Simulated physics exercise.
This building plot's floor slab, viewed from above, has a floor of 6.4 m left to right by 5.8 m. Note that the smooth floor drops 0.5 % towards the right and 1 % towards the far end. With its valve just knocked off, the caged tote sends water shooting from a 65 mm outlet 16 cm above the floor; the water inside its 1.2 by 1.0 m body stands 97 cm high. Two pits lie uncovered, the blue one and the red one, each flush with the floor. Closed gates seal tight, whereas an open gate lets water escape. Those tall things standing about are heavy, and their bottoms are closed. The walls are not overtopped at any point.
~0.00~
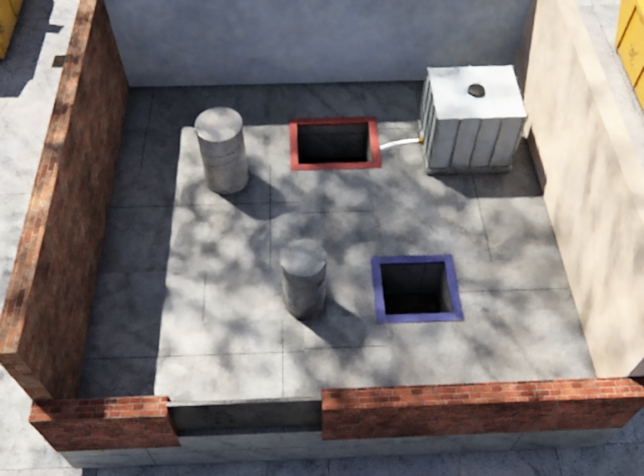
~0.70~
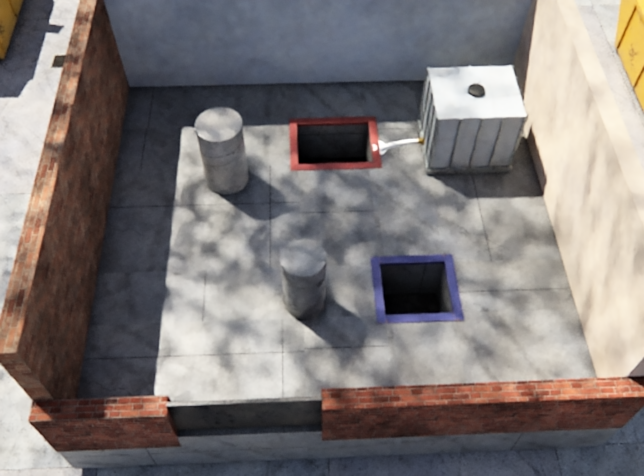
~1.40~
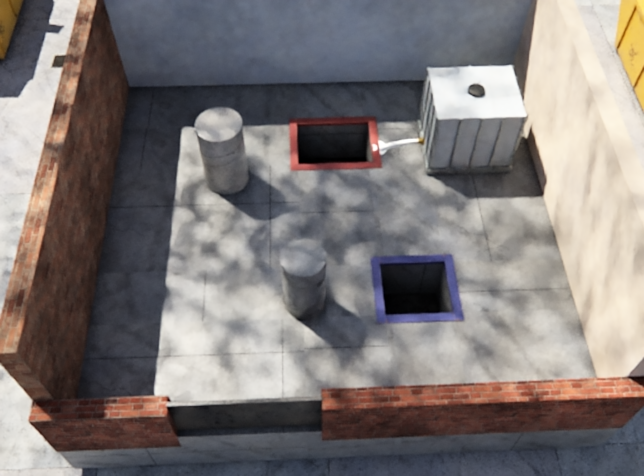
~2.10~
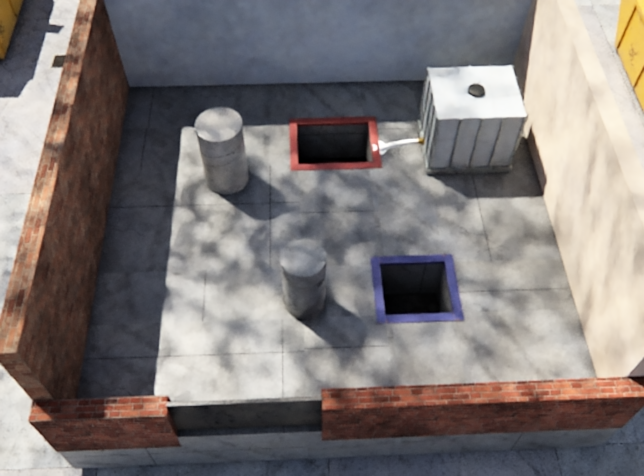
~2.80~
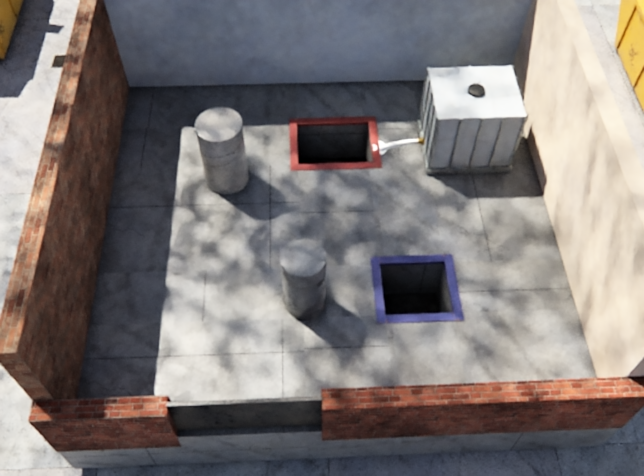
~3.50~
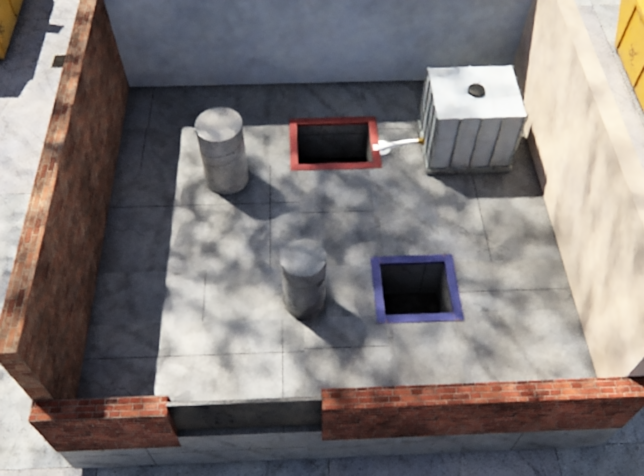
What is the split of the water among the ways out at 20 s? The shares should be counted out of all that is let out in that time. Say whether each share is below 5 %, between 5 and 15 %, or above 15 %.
The gate opening carries off less than 5 %. The blue pit carries off not even 5 %. The red pit carries off more than 15 %.
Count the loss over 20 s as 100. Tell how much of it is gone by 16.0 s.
I'd say some 80 per cent by then.
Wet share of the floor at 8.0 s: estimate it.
I'd say some 0 in a hundred.
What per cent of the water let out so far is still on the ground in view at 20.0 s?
Close to 0 percent.
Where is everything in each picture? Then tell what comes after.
In the first picture, the jet has just started at (406, 142); the ground is still dry.
In the second picture, the jet leaves at (406, 142); the sheet reaches (374, 145), 0.8 m away, and wets 0.0 m2.
In the third picture, from the spout at (406, 142) the water has spread over 0.0 m2; its tip is at (374, 145), and it is 1.4 cm deep on average.
In the fourth picture, the jet leaves at (406, 142); the sheet reaches (374, 145), 0.8 m away, and wets 0.0 m2.
In the fifth picture, from the spout at (406, 142) the water has spread over 0.0 m2; its tip is at (374, 145), and it is 1.4 cm deep on average.
In the sixth picture, the jet leaves at (406, 142); the sheet reaches (374, 142), 0.8 m away, and wets 0.1 m2.
After 5.0 s water covers under 5 % of the floor and is deepest (2 cm) near (374, 145); gone so far, the gate opening 0 %, the blue pit 0 %, the red pit 26 %.
After 8.0 s water covers under 5 % of the floor and is deepest (2 cm) near (374, 145); gone so far, the gate opening 0 %, the blue pit 0 %, the red pit 41 %.
After 12.0 s water covers under 5 % of the floor and is deepest (2 cm) near (374, 145); gone so far, the gate opening 0 %, the blue pit 0 %, the red pit 61 %.
After 16.0 s water covers under 5 % of the floor and is deepest (2 cm) near (374, 145); gone so far, the gate opening 0 %, the blue pit 0 %, the red pit 80 %.
After 20.0 s water covers under 5 % of the floor and is deepest (2 cm) near (374, 145); gone so far, the gate opening 0 %, the blue pit 0 %, the red pit 100 %.
